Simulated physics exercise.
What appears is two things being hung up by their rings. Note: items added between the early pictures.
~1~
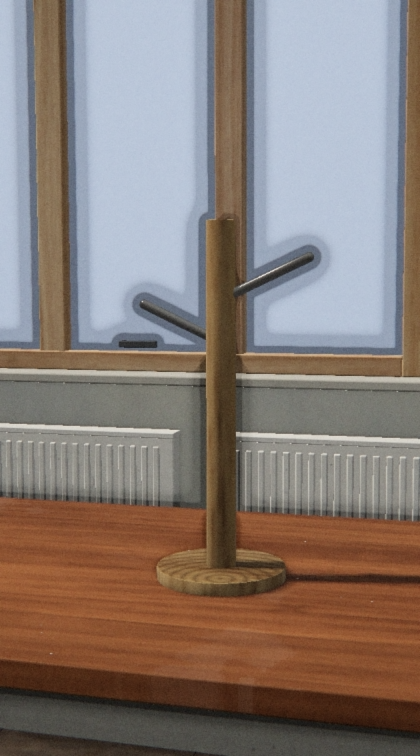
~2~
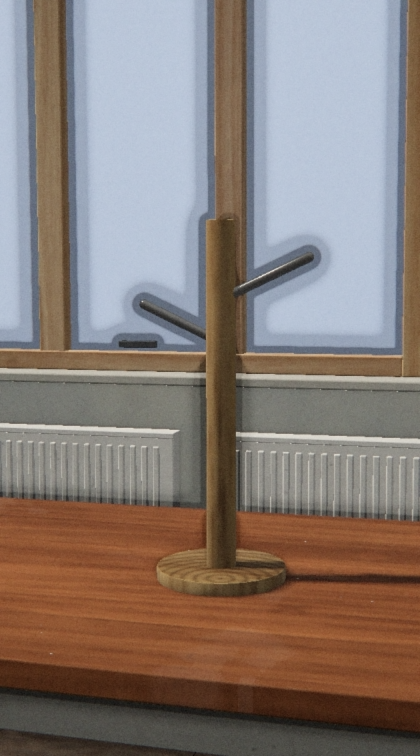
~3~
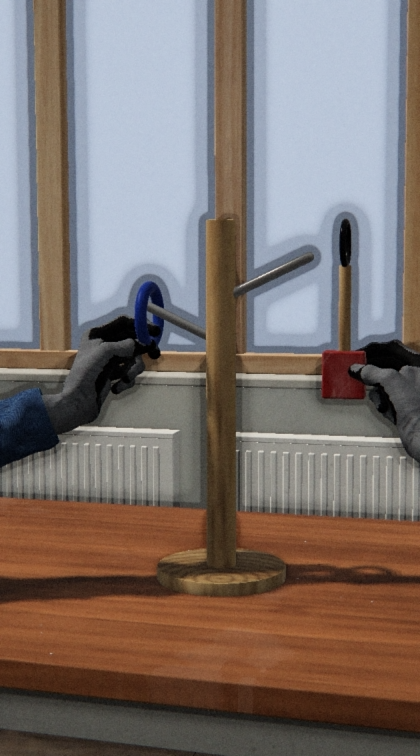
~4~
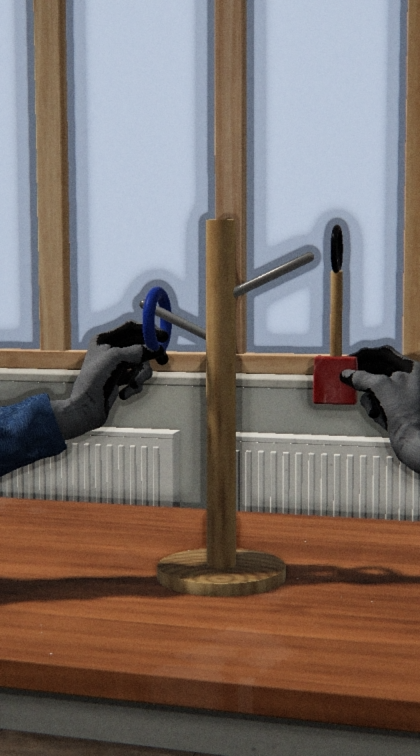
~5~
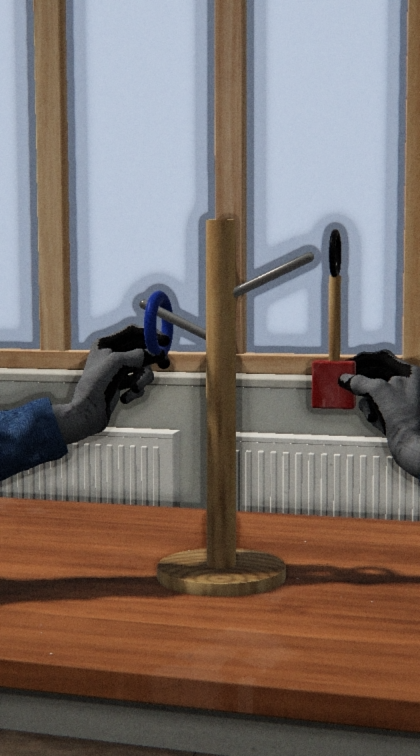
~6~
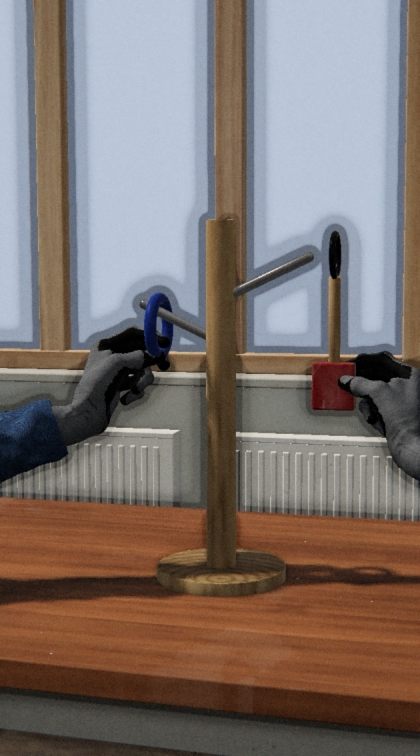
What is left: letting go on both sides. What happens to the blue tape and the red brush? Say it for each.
In the end the blue tape is still up, the red brush has fallen.
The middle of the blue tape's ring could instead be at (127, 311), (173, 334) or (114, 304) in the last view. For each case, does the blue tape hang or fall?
Blue tape: Tumbles; stays put; tumbles.
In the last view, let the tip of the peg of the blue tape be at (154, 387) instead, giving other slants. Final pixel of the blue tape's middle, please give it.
End position approximately (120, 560).
Then, 0.18 s past the last view, blue tape leaning 14° off how it started near (164, 332); red brush in the air near (334, 402).
Finally, the blue tape remains hooked, near (200, 348); the red brush drops to the table, near (333, 499).
